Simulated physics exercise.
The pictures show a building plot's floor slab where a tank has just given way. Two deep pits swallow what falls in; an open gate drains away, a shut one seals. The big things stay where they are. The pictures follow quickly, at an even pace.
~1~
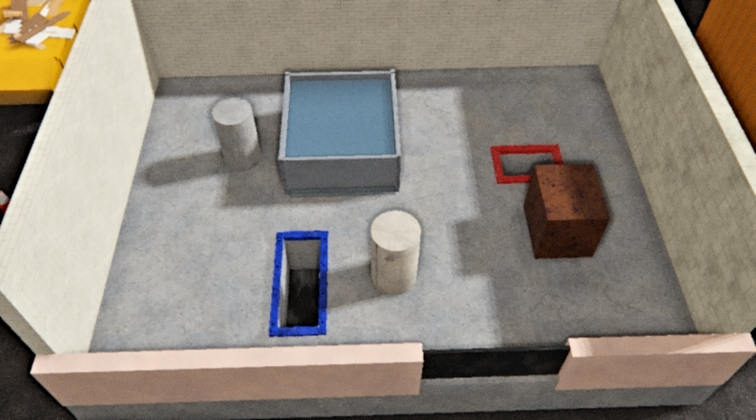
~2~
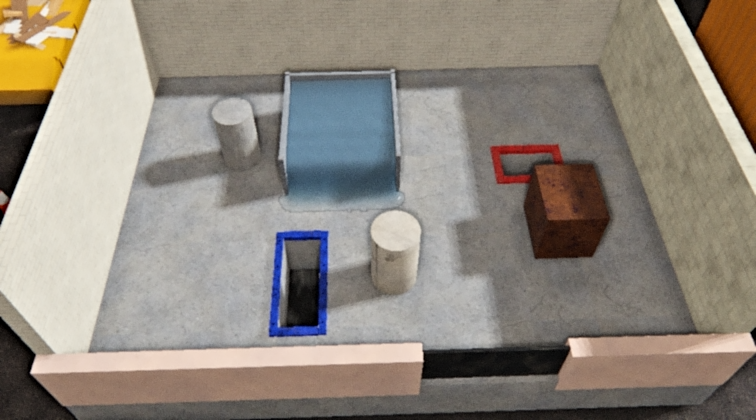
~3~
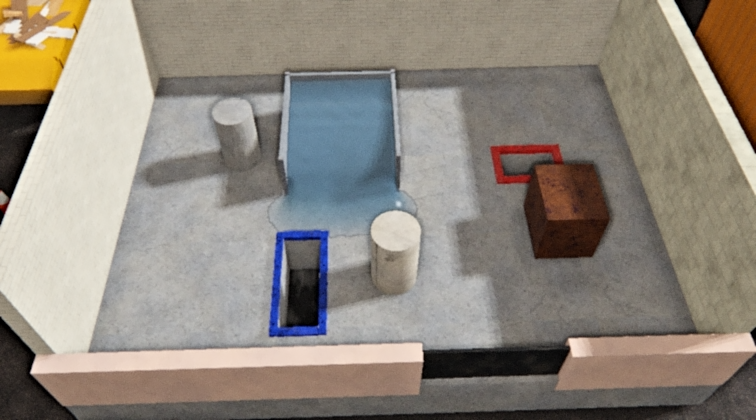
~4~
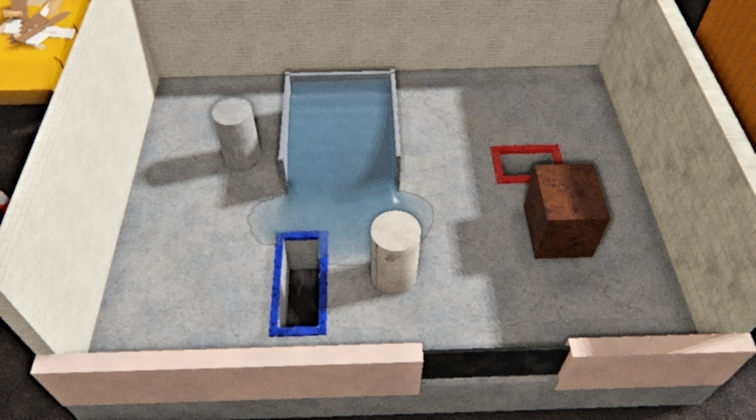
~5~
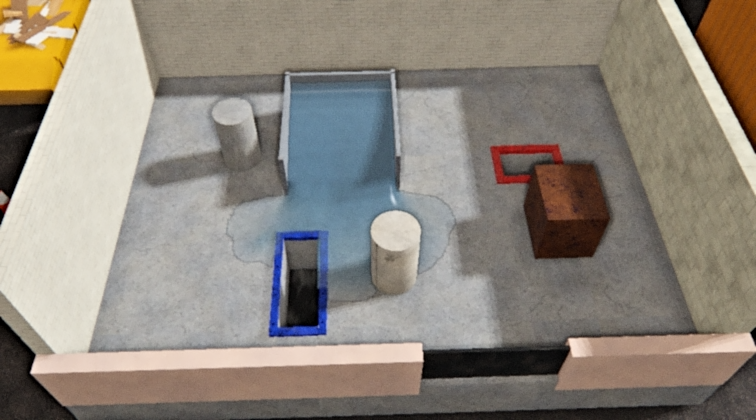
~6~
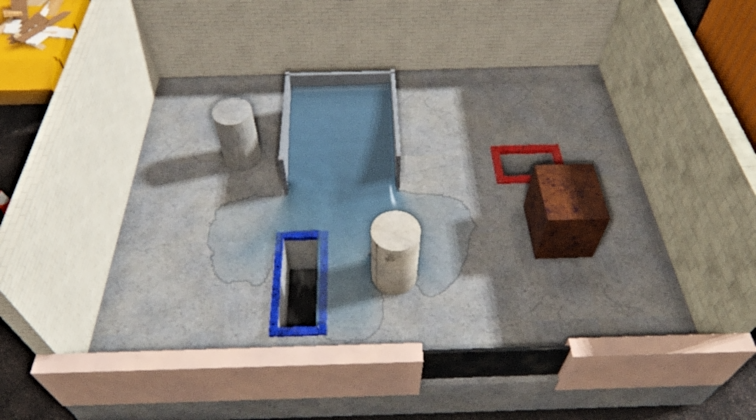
On a walled concrete floor slab, blue water sits in an open tank near the back, among pale cylinders and a rusty brown block. The tank's front gives way and water pours toward the viewer, then fans out thinly around the blue-edged pit and the nearer cylinder.
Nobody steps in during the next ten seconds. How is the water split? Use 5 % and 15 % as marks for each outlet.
The gate takes not even 5 %; the blue pit takes above 15 %; the red pit takes not even 5 %.
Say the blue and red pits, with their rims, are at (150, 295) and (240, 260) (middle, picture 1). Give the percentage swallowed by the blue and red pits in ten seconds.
Parts in a hundred: Blue 20, red 10.
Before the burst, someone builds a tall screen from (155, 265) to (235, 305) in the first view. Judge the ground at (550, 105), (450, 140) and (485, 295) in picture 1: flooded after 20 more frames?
One after the other: Free of water, clear, under water.
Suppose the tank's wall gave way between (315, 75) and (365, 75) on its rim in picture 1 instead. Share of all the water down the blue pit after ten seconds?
In per cent: Blue 0.
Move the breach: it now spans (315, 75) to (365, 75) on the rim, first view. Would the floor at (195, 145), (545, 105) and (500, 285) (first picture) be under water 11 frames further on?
In that order: Flooded, awash, clear.
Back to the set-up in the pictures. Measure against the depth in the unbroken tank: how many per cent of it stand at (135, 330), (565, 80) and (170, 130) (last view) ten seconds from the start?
Roughly 8, 8 and 6 per cent, in turn.
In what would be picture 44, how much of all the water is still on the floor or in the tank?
Some 72 per cent.
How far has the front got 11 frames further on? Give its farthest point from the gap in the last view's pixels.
Close to (660, 359).
A moment on, water covers 25 % of the floor; the gate 0 %, the blue pit 10 %, the red pit 0 %.
Next, water covers 40 % of the floor; the gate 0 %, the blue pit 19 %, the red pit 0 %.
Then, water covers 45 % of the floor; the gate 0 %, the blue pit 25 %, the red pit 0 %.
Later, water covers 75 % of the floor; the gate 0 %, the blue pit 28 %, the red pit 0 %.
In the end, water covers 95 % of the floor; the gate 0 %, the blue pit 28 %, the red pit 1 %.
